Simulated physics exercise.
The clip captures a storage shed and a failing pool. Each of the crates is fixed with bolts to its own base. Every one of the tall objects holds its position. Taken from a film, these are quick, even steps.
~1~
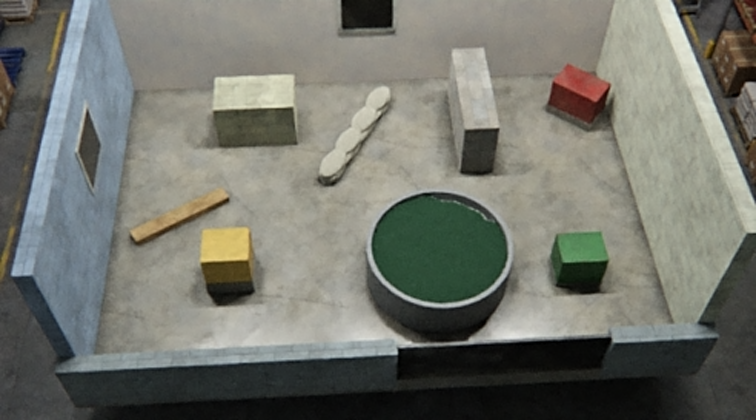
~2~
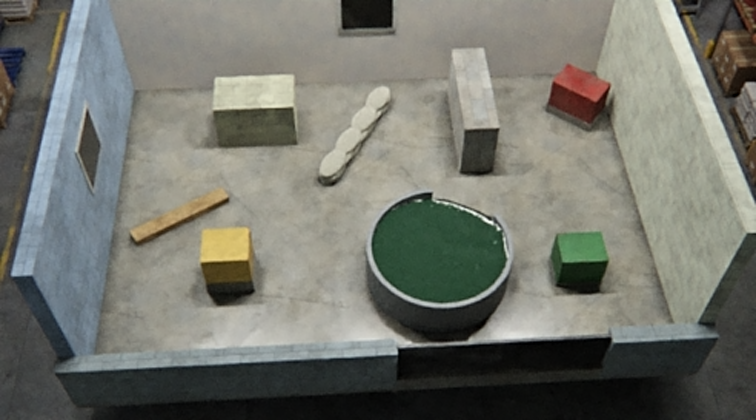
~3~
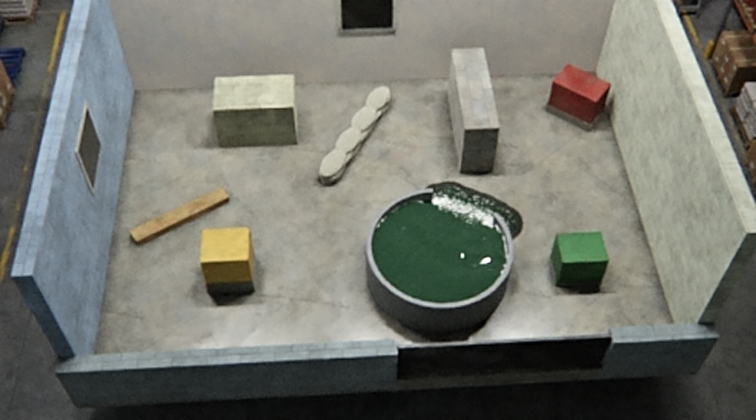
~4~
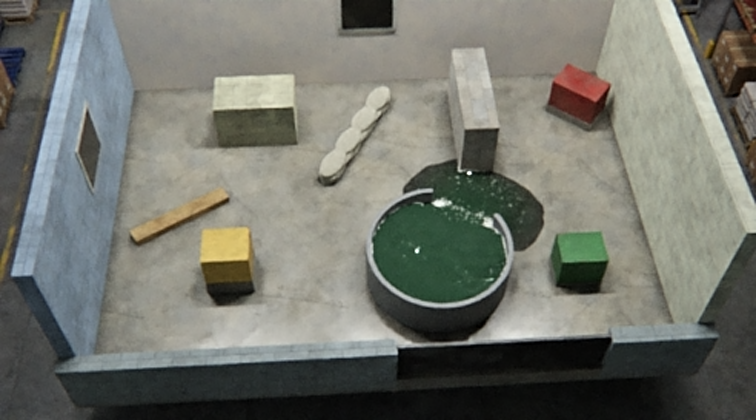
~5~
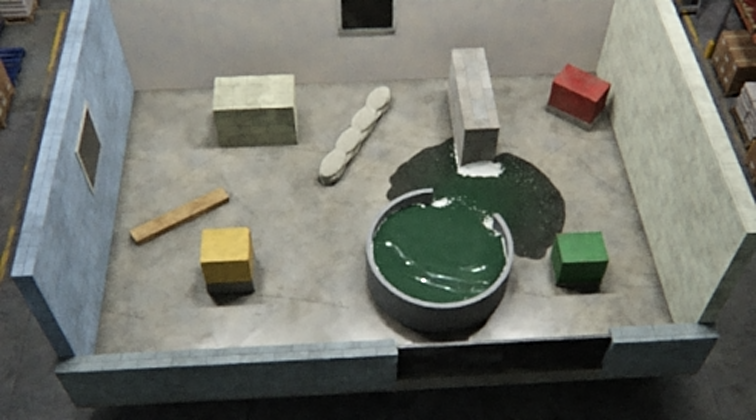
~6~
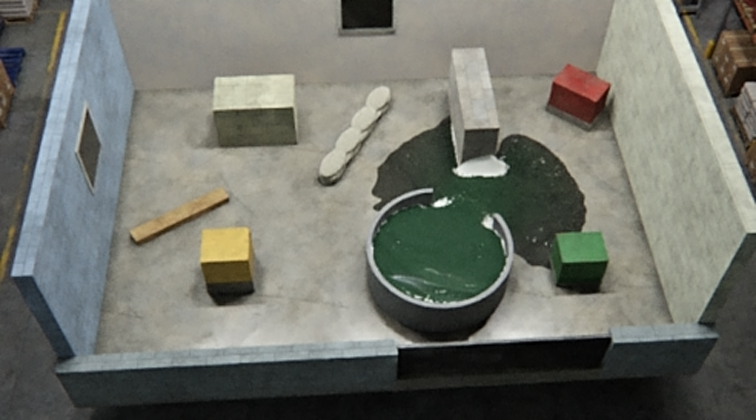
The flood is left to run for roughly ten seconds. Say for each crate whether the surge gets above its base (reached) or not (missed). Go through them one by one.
My prediction: The yellow crate will not even get damp, the green crate will be wet, the red crate will be wet.
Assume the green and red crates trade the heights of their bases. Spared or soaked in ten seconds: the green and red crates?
I'd say the green crate is unharmed and the red crate gets swamped.
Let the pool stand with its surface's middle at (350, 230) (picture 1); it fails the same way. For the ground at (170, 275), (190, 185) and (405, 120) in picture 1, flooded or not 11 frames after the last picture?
Taking the three spots in order: Bare, bare, swamped.
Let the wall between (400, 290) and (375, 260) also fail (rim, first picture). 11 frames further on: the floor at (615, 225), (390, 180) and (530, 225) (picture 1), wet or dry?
Order as asked: Untouched, untouched, untouched.
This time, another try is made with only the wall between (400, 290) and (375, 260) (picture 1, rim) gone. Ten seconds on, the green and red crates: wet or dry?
Within ten seconds the green crate stays untouched and the red crate stays untouched.
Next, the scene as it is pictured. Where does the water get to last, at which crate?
The yellow-painted one.
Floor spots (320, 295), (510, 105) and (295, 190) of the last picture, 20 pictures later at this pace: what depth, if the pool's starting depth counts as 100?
Roughly 0 per cent, 16 per cent and 0 per cent.
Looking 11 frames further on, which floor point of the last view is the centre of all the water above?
The spot I would choose is (481, 210).
A moment on, water covers 20 % of the floor; the yellow crate not reached, the green crate water round its plinth, the red crate water round its plinth.
Next, water covers 25 % of the floor; the yellow crate not reached, the green crate water round its plinth, the red crate water round its plinth.
Then, water covers 40 % of the floor; the yellow crate not reached, the green crate water round its plinth, the red crate water round its plinth.
Later, water covers 55 % of the floor; the yellow crate not reached, the green crate water round its plinth, the red crate water round its plinth.
In the end, water covers 80 % of the floor; the yellow crate stayed above the water, the green crate was topped, the red crate was topped.
